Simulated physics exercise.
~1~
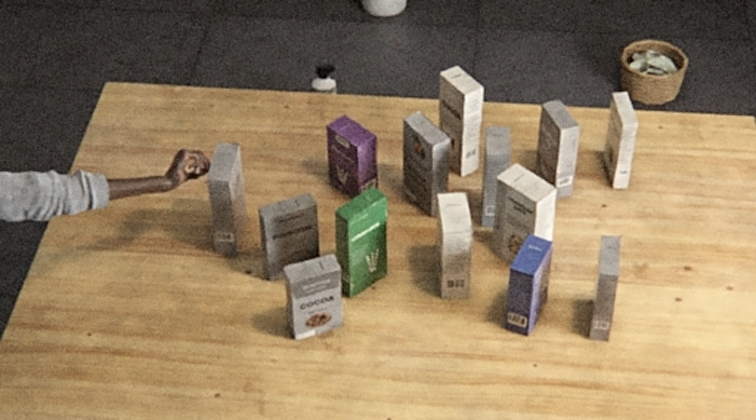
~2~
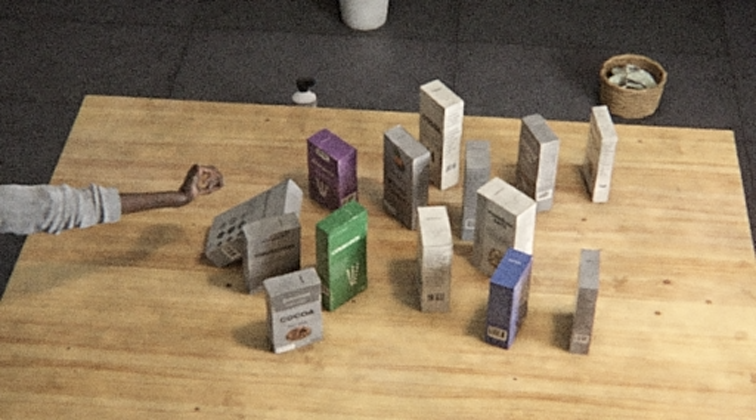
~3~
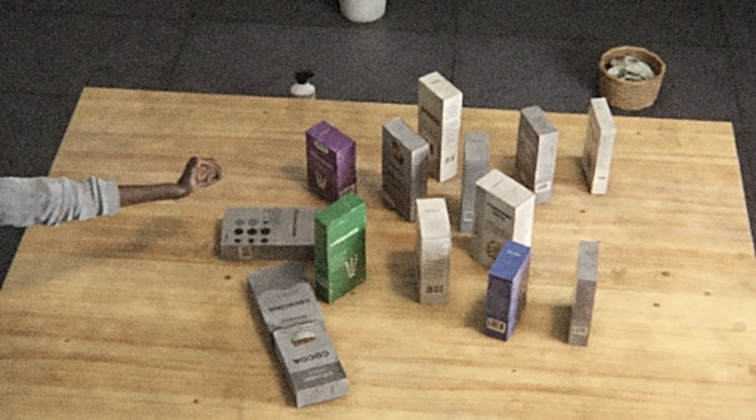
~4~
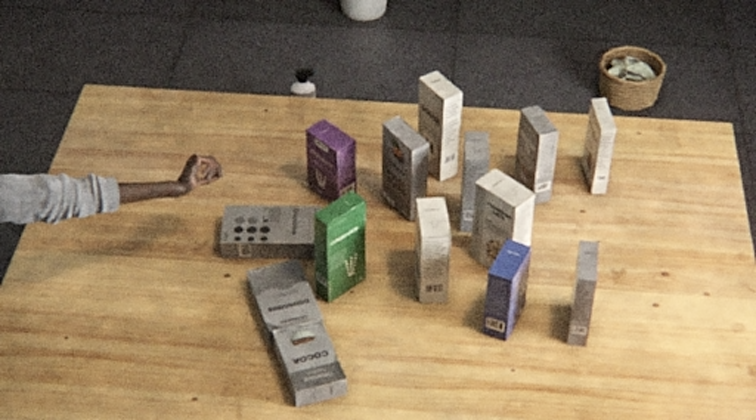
A hand tips a gray box, toppling two more, while the purple box stays standing.
